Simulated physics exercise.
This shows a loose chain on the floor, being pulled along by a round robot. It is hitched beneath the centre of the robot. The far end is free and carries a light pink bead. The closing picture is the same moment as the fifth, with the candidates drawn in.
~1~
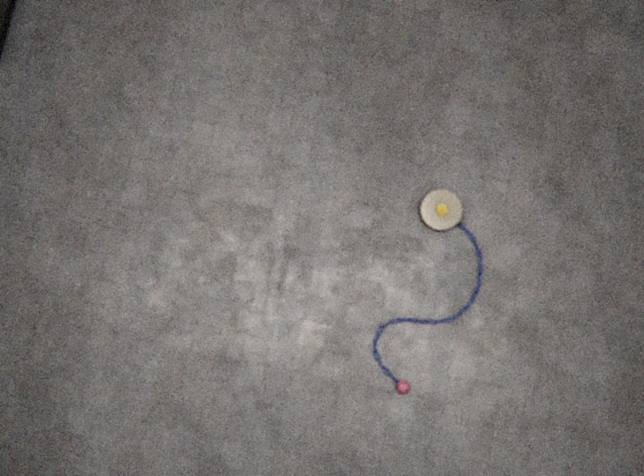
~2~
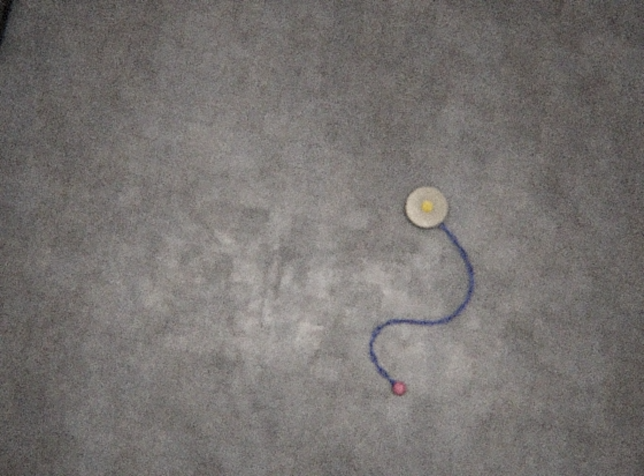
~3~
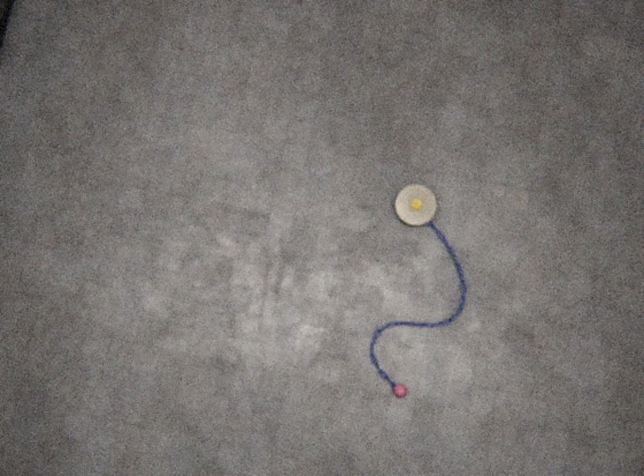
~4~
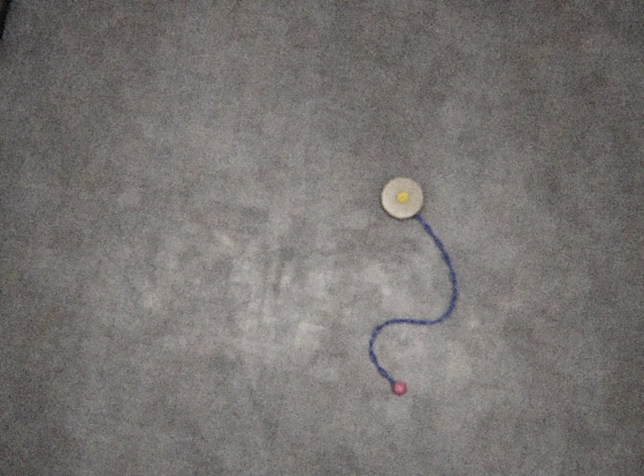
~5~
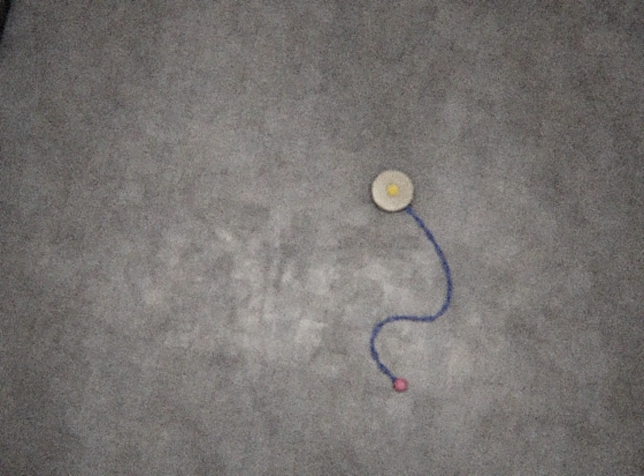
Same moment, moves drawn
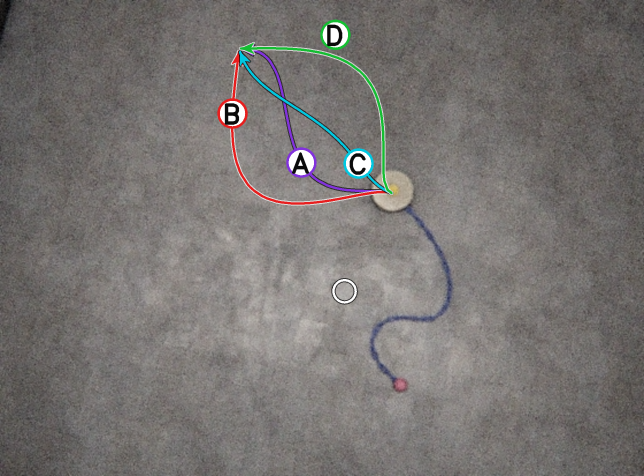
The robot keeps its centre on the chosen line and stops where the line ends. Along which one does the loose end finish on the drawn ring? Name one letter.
It should follow B.
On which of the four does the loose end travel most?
Route D.
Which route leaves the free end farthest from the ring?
D.
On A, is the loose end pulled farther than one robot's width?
Yes.
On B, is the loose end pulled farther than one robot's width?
On that route, yes.
On the copy, A from (392, 193) via (294, 145) to (241, 49); B from (392, 193) via (250, 187) to (239, 52); C from (392, 193) via (313, 119) to (240, 52); D from (392, 193) via (363, 74) to (241, 49); the ring at (345, 291).
On B. First, robot (285, 201), middle of the chain (401, 276), free end (401, 385).
Then, robot (232, 121), middle of the chain (306, 237), free end (382, 351).
Finally, robot (239, 46), middle of the chain (280, 174), free end (344, 291); the free end is on the ring.
By contrast, A leaves the free end at (361, 283); C leaves the free end at (370, 280); D leaves the free end at (386, 260).
